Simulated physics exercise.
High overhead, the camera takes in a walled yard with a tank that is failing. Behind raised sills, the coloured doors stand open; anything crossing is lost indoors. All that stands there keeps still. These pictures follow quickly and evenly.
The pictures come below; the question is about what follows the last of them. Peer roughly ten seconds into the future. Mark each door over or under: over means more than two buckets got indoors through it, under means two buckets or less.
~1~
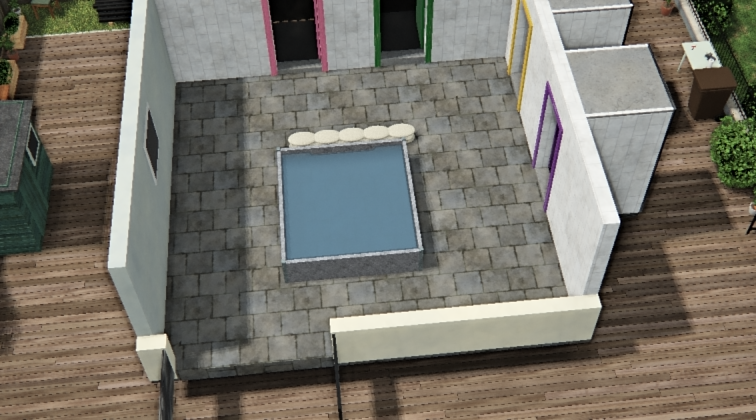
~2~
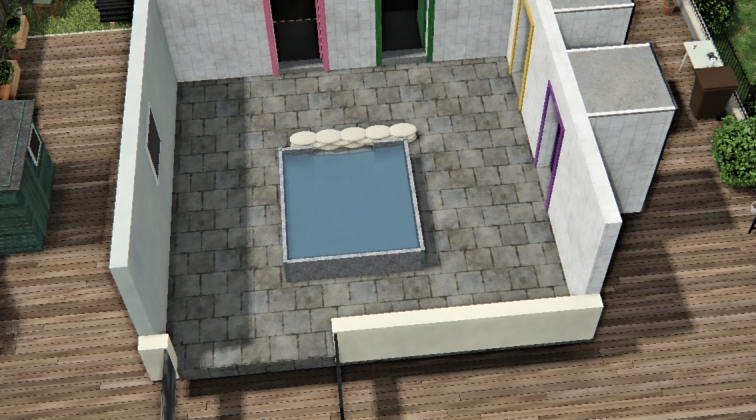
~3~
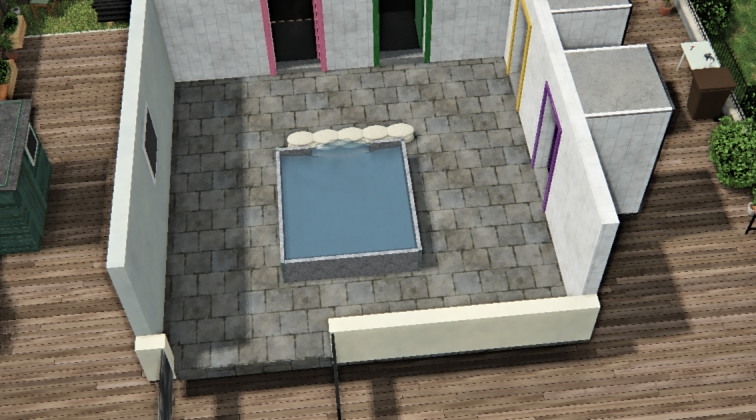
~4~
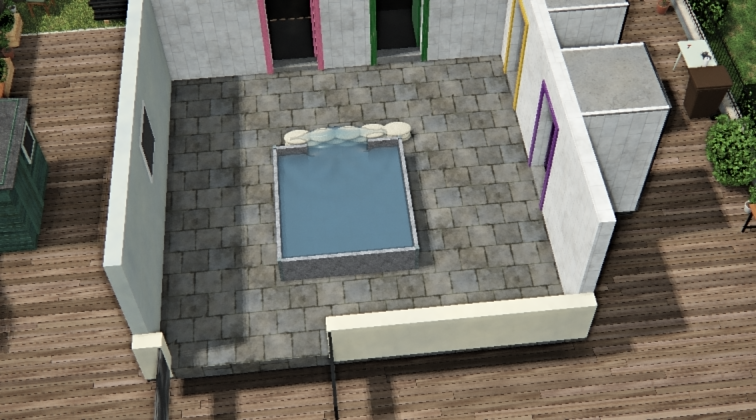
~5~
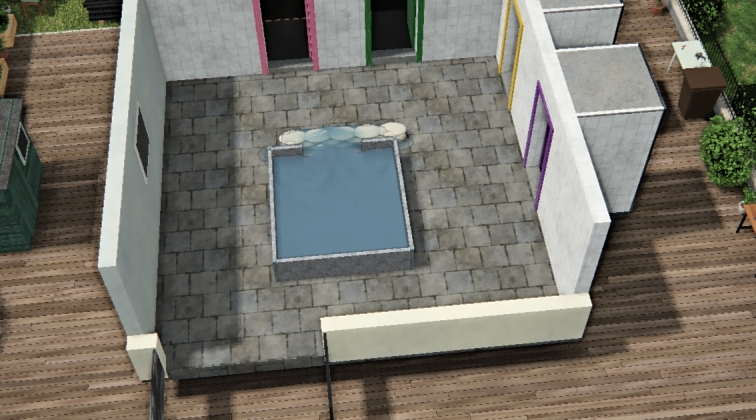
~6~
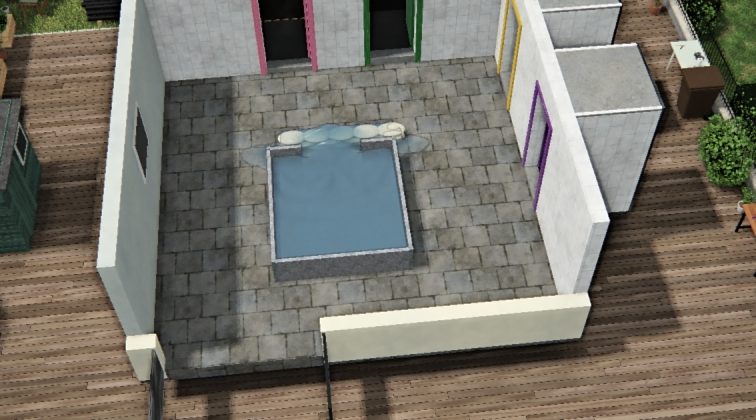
Green door - under, pink door - under, yellow door - under, purple door - over.
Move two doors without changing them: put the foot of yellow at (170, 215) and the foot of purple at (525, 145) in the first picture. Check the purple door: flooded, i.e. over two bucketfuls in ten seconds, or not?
Purple is flooded.
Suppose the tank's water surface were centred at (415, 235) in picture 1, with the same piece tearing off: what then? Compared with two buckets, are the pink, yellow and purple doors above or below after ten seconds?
Result - pink: Short of the limit; yellow: Past the limit; purple: Short of the limit.
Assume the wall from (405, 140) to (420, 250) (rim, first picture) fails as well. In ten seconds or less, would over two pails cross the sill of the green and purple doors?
Green: Under the line; purple: Over the line.
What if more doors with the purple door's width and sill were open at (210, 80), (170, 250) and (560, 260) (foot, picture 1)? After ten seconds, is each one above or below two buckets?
Note: Door one overshoots; door two undershoots; door three undershoots.
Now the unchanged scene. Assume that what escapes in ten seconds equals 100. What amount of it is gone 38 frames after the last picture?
I'd estimate some 35 per cent.
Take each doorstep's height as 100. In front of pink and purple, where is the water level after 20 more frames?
Close to 40 per cent for the first one and close to 230 per cent for the second.
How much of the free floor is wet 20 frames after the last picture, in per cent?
Near 45 in a hundred.
A moment on, water covers 20 % of the floor; the green door not reached, the pink door not reached, the yellow door not reached, the purple door not reached.
Next, water covers 40 % of the floor; the green door not reached, the pink door wet at the sill, nothing in, the yellow door not reached, the purple door under two buckets in.
Then, water covers 45 % of the floor; the green door wet at the sill, nothing in, the pink door wet at the sill, nothing in, the yellow door wet at the sill, nothing in, the purple door over two buckets in.
Later, water covers 70 % of the floor; the green door wet at the sill, nothing in, the pink door wet at the sill, nothing in, the yellow door wet at the sill, nothing in, the purple door over two buckets in.
In the end, water covers 90 % of the floor; the green door wet at the sill, nothing in, the pink door wet at the sill, nothing in, the yellow door wet at the sill, nothing in, the purple door over two buckets in.
